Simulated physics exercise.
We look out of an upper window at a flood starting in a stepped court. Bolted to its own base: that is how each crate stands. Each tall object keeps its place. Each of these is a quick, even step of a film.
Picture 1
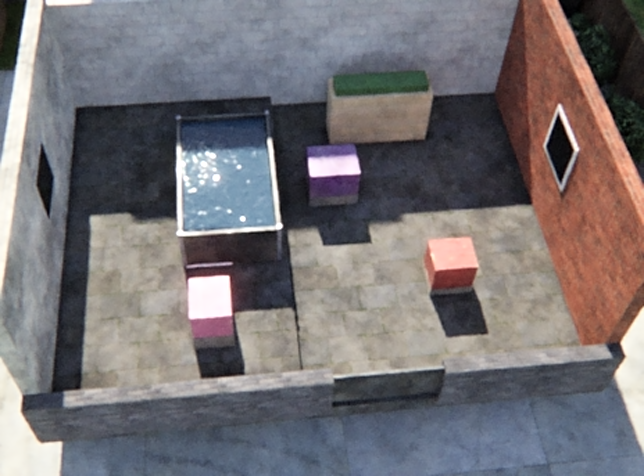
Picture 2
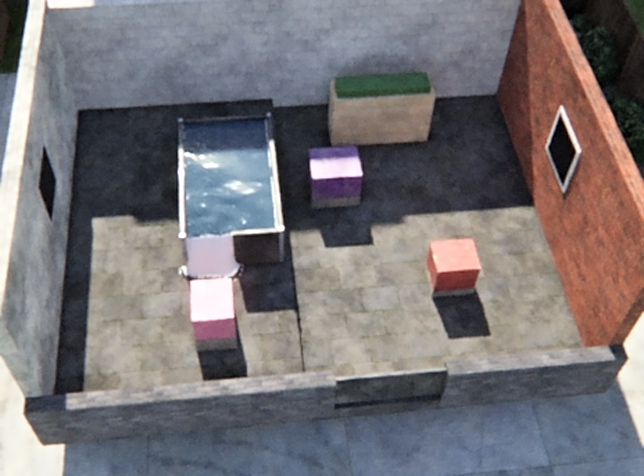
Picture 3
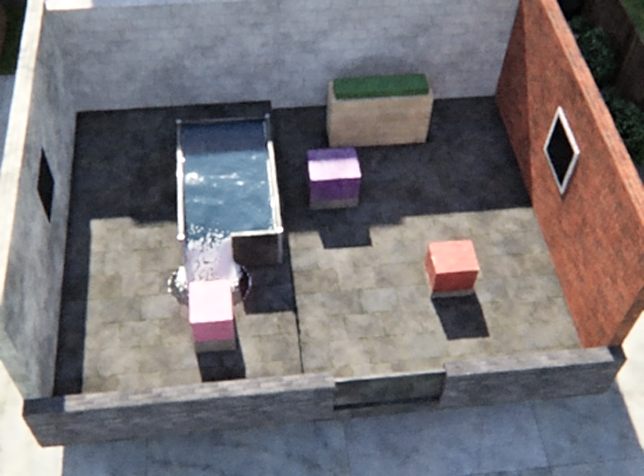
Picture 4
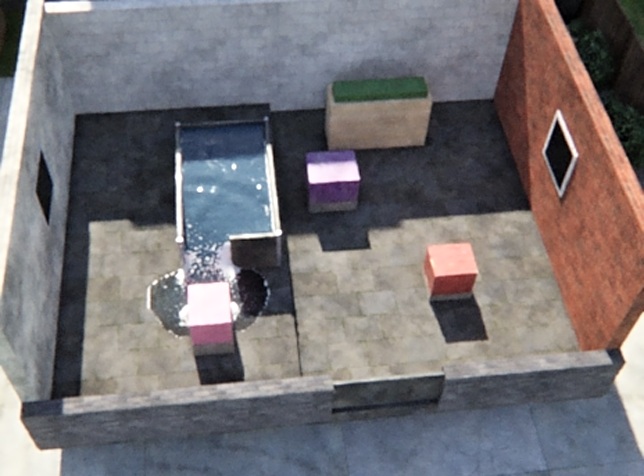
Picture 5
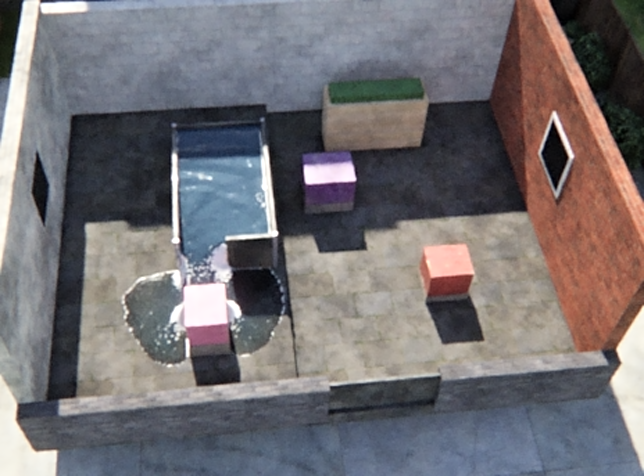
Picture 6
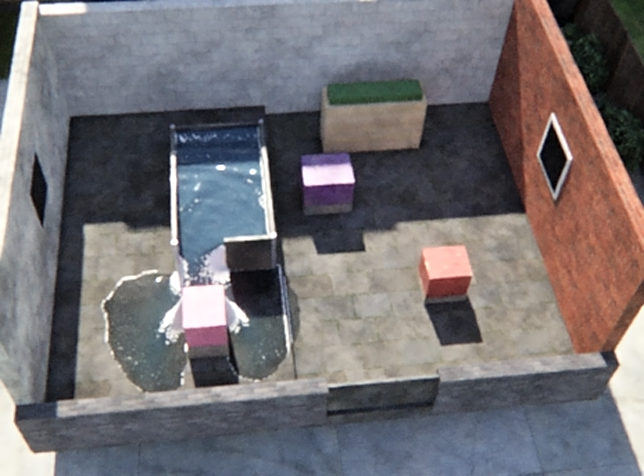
Water sits in a raised tank in a walled court, then pours out through a gap at the tank's near left corner. It splashes onto the paving, reaches the pink crate and spreads around it in a widening pool, while the purple and red crates stay still.
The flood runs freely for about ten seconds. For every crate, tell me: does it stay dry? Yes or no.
Here is how it goes: The red crate, yes, it stays dry; the purple crate, yes, it stays dry; the pink crate, no, it gets wet.
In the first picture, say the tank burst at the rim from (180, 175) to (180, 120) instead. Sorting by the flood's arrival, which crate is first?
That would be the crate marked pink.
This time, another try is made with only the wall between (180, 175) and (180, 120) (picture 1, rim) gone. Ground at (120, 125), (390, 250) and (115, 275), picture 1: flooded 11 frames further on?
Going through them in turn: Reached by the flood, then still unsoaked, then reached by the flood.
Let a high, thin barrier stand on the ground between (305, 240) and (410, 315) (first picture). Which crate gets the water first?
The pink crate is first.
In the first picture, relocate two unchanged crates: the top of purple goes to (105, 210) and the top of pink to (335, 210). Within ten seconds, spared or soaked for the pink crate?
Result for pink crate: Untouched.
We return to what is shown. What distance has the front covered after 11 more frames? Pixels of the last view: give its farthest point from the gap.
I'd say near (511, 384).
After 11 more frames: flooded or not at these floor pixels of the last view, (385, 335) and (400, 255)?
The first place is inundated and the second is spared.
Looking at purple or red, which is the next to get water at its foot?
The answer is the red-painted one.
A moment on, water covers 20 % of the floor; the red crate not reached, the purple crate not reached, the pink crate water round its plinth.
Next, water covers 30 % of the floor; the red crate water round its plinth, the purple crate not reached, the pink crate water round its plinth.
Then, water covers 45 % of the floor; the red crate water round its plinth, the purple crate water round its plinth, the pink crate water round its plinth.
Later, water covers 70 % of the floor; the red crate water round its plinth, the purple crate water round its plinth, the pink crate water round its plinth.
In the end, water covers 95 % of the floor; the red crate stayed above the water, the purple crate stayed above the water, the pink crate was topped.
